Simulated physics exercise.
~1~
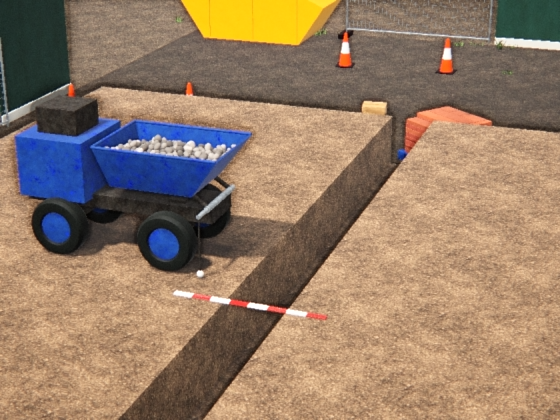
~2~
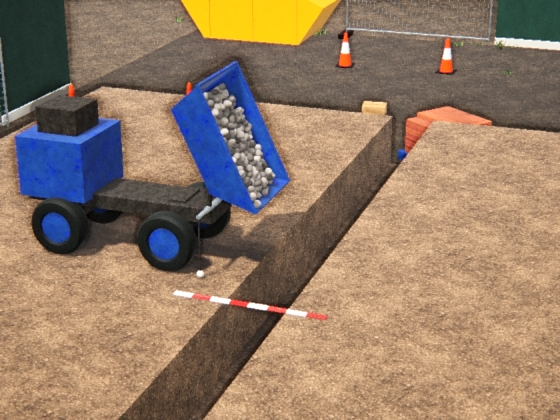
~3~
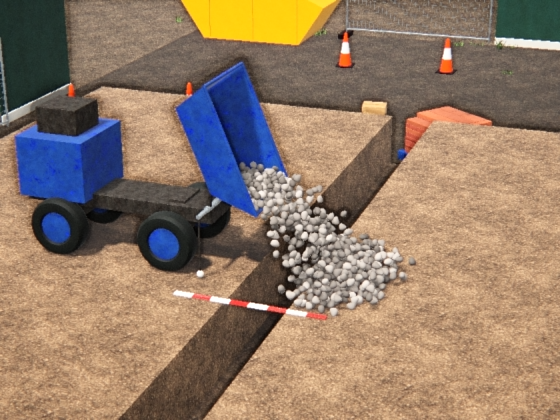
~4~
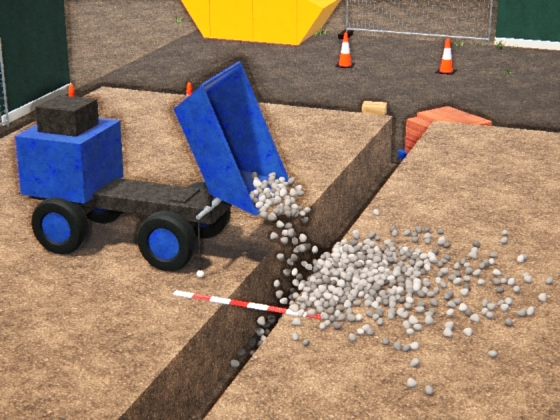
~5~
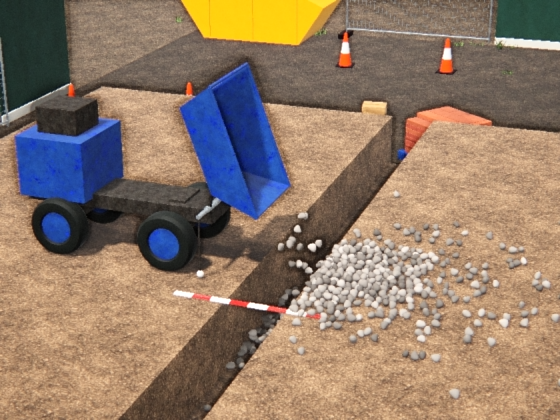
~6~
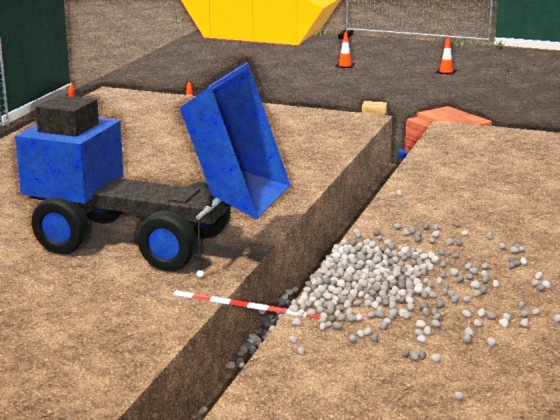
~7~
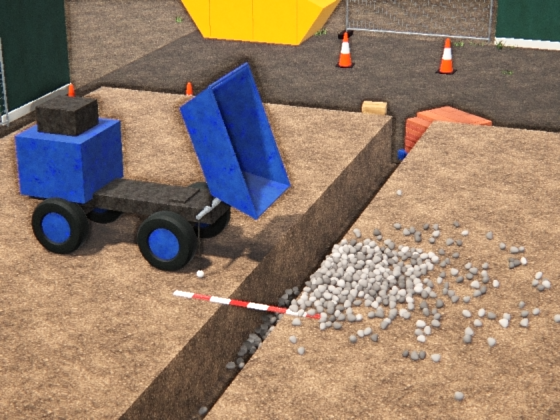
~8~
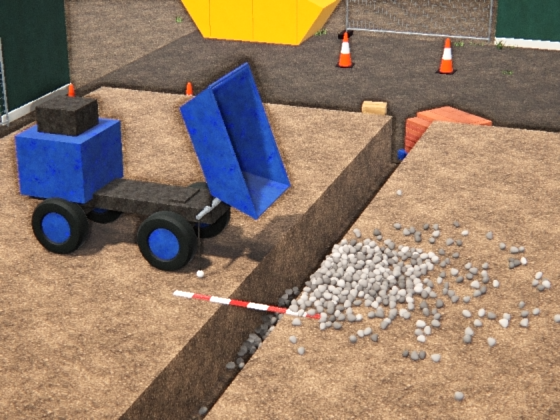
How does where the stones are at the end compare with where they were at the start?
At the start the stones were piled in the dumper's blue body on the left. By the end they were lower and further right, mostly heaped and scattered on the ground past the trench, with some down in it.
